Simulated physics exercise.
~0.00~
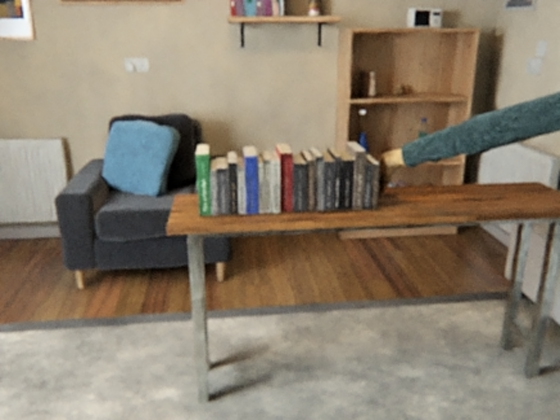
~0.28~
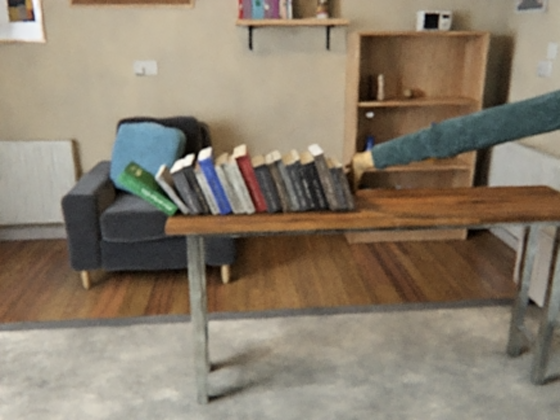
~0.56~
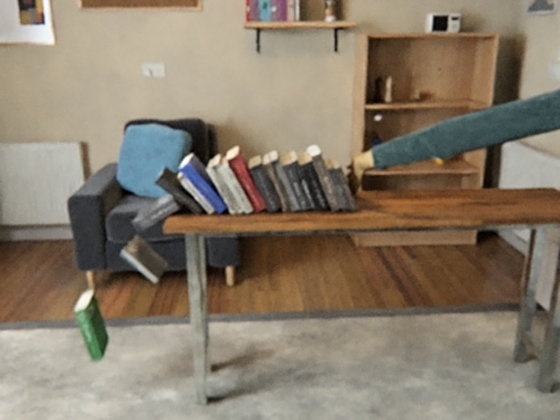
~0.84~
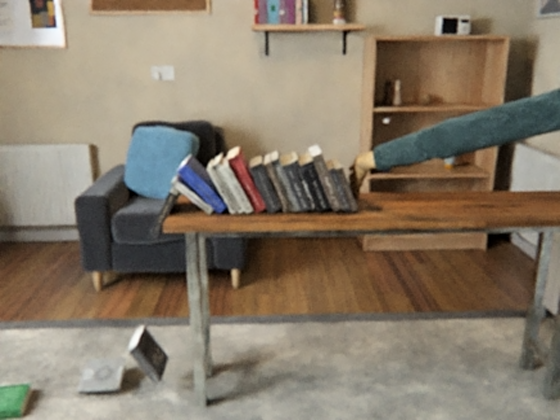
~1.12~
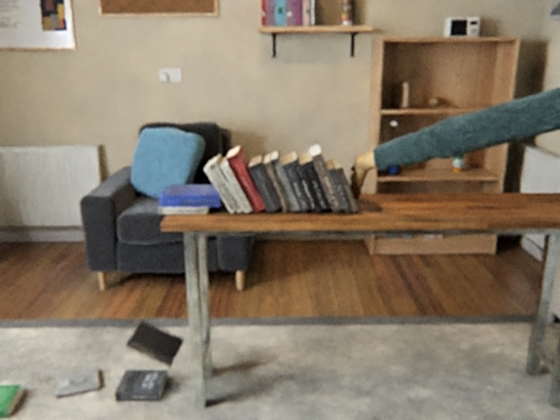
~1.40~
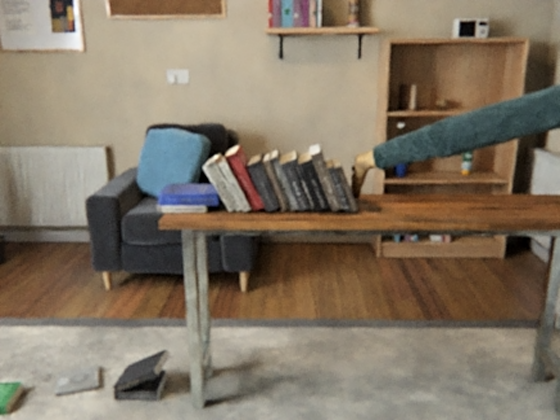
A green-sleeved arm pushes a row of books left, toppling several off the table.
